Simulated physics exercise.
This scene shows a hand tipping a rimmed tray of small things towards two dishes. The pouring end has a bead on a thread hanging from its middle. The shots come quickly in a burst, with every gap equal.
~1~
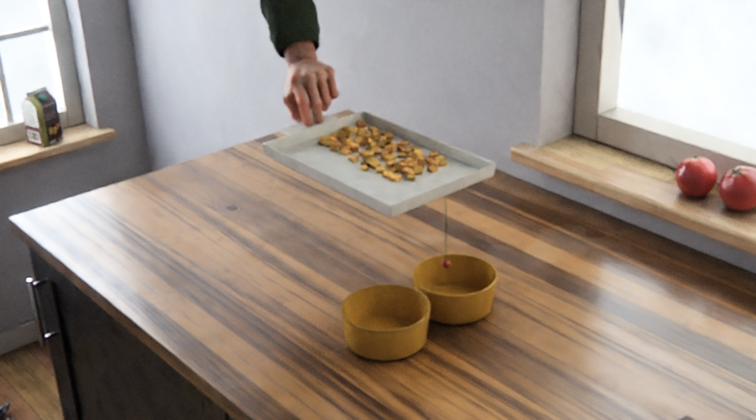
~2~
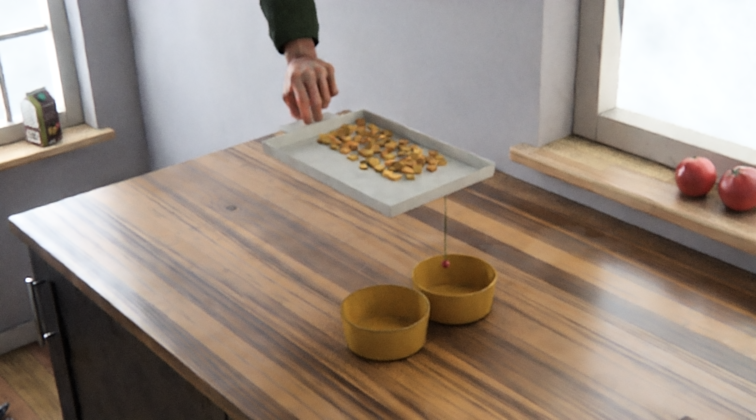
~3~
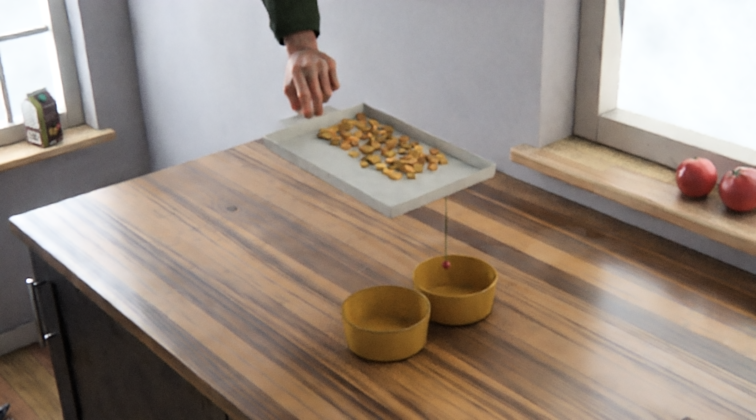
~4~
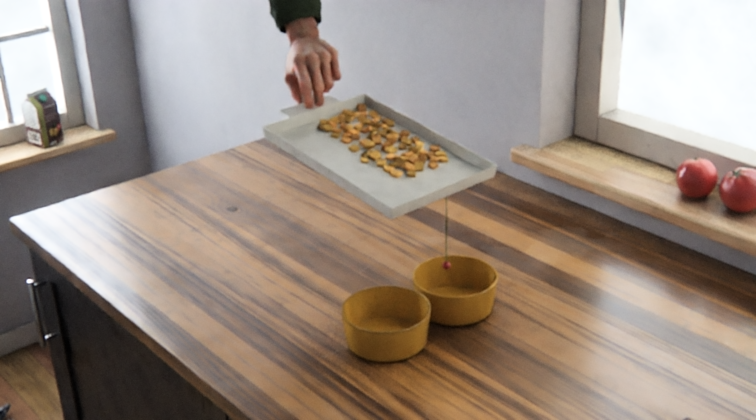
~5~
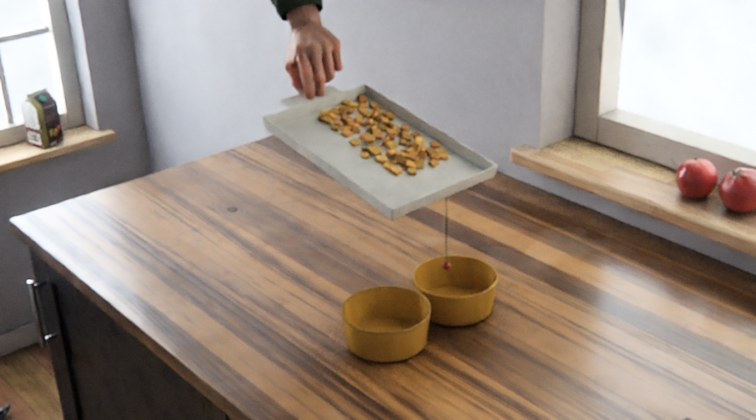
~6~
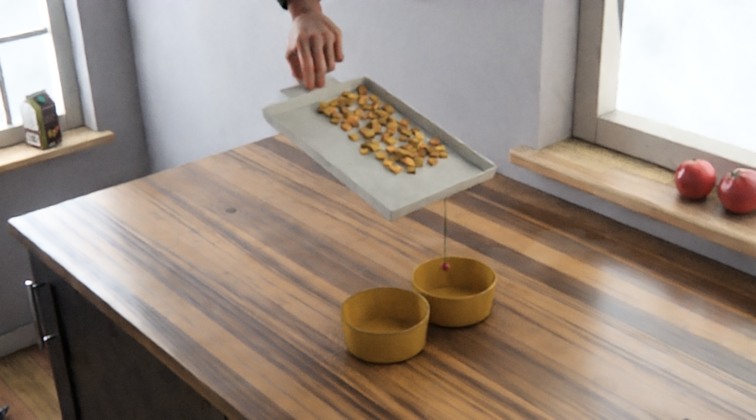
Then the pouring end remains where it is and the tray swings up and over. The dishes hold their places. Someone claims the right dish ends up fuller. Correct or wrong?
Correct - the right dish ends fuller.
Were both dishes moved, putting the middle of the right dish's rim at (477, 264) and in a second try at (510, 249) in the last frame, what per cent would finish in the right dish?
That makes 20 per cent, followed by 0 per cent.
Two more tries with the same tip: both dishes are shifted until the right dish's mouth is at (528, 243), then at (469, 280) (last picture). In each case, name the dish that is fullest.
First place: The leftmost dish. Second place: The rightmost dish.
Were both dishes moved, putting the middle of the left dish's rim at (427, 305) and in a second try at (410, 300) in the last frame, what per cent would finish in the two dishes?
First case 80 in a hundred, second case 60 in a hundred.
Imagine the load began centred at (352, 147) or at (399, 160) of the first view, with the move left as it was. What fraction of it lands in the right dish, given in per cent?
Around 30 percent the first time, around 30 percent the second.
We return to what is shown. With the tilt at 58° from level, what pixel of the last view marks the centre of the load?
Somewhere about pixel (447, 174).
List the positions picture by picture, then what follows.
The first frame shows corners of the pouring end near (391, 205) and (494, 163), level; middle of the load near (377, 152), cereal squares; left dish near (415, 338); right dish near (485, 303); bead on its thread near (446, 264).
The second frame shows corners of the pouring end near (390, 205) and (493, 164), level; middle of the load near (376, 150).
The third frame shows corners of the pouring end near (391, 206) and (494, 164), tipped barely, level across its low end; middle of the load near (377, 147).
The fourth frame shows corners of the pouring end near (392, 207) and (495, 165), tipped a little, level across its low end; middle of the load near (377, 141).
The fifth frame shows corners of the pouring end near (393, 208) and (496, 165), tipped a little, level across its low end; middle of the load near (378, 136).
The sixth frame shows corners of the pouring end near (392, 210) and (495, 166), tipped a little, level across its low end; middle of the load near (377, 131); left dish near (415, 340); right dish near (484, 305).
Shortly afterwards, tray tipped steeply; all but a few on the tray; only a few in the air.
Next, tray tipped right over; the bulk on the tray; only a few in the left dish; only a few in the right dish; a little outside both; only a few in the air.
Some moments later, tray tipped past a quarter turn; a little in the left dish; near a third in the right dish; near half outside both.
In the end, tray tipped past a quarter turn; a little in the left dish; near a third in the right dish; near half outside both.
